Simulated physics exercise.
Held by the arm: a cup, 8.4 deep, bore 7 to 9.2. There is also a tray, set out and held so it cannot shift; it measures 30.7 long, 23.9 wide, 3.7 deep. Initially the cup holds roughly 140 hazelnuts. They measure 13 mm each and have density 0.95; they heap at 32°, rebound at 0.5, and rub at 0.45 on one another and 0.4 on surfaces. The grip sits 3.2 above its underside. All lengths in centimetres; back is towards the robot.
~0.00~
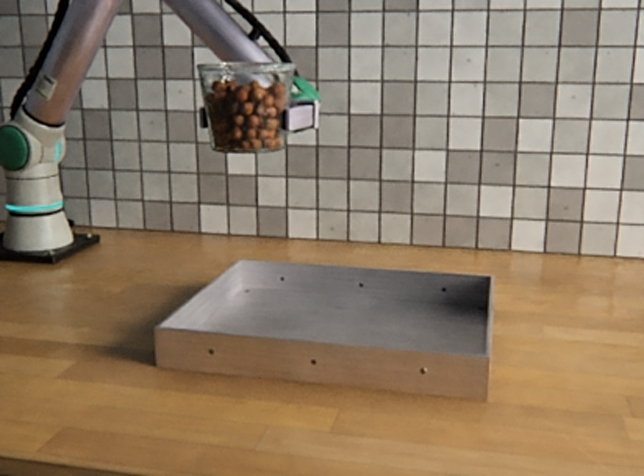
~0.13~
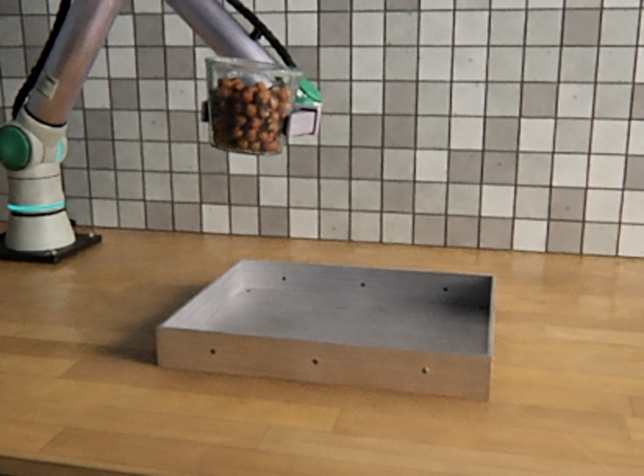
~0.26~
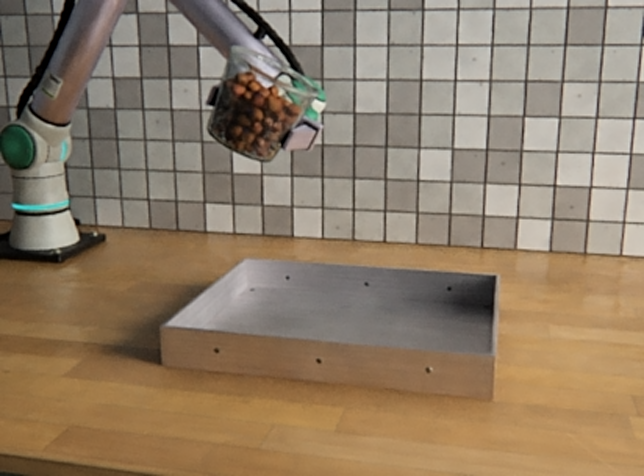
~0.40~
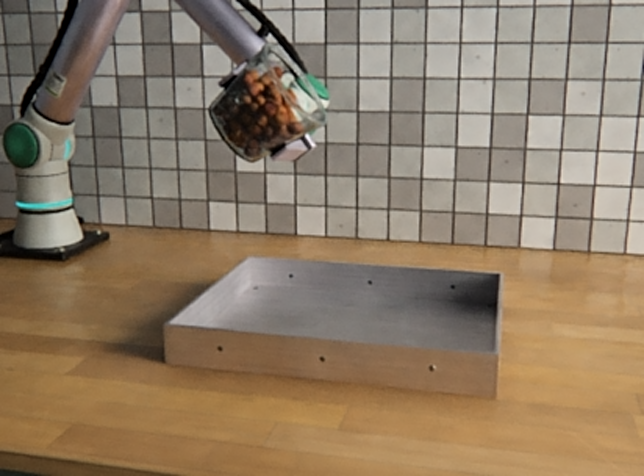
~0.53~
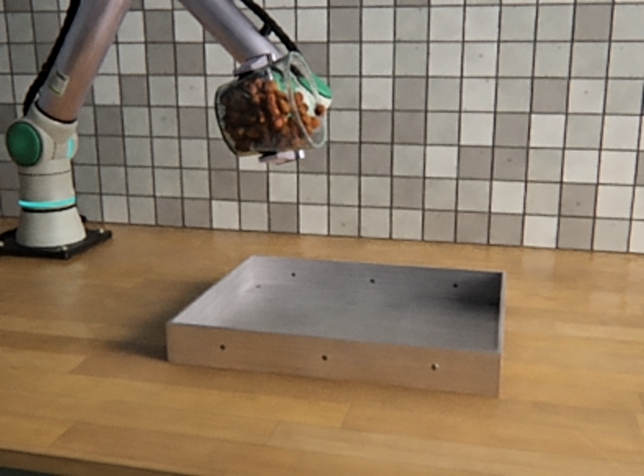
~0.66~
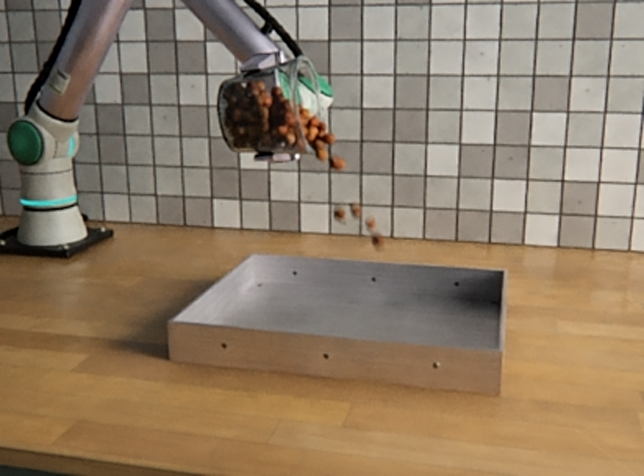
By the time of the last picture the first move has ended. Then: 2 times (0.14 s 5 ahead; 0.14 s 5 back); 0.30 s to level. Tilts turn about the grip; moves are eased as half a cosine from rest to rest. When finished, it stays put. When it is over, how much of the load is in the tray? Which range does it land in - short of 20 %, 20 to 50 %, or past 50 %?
It lands past 50 %.
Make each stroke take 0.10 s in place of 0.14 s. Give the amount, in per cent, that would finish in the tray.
The share would be near 85 %.
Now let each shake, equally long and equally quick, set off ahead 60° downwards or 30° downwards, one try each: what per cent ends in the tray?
Roughly 45 per cent, then 75 per cent.
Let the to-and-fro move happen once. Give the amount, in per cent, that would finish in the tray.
Result: Approximately 75 per cent.
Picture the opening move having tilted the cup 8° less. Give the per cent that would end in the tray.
Estimate: Close to 75 per cent.
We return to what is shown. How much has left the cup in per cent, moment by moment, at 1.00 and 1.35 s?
70, then 90.
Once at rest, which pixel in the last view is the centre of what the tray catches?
Roughly at (437, 325) in the last picture.
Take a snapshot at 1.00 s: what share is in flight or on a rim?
26 %.
After 1.00 s, tilted 82° forward, highest piece 23 above the table; 61 in the tray, 44 in the cup, 37 in flight or on a rim.
After 1.35 s, tilted 50° forward, highest piece 23 above the table; 126 in the tray, 12 in the cup, 4 in flight or on a rim.
After 1.72 s, level, highest piece 22 above the table; 128 in the tray, 12 in the cup, 2 on the table or floor.
After 2.77 s, level, highest piece 22 above the table; 128 in the tray, 12 in the cup, 2 on the table or floor.
At rest, 128 in the tray, 12 in the cup, 2 on the table or floor. That is 90 % in the tray.
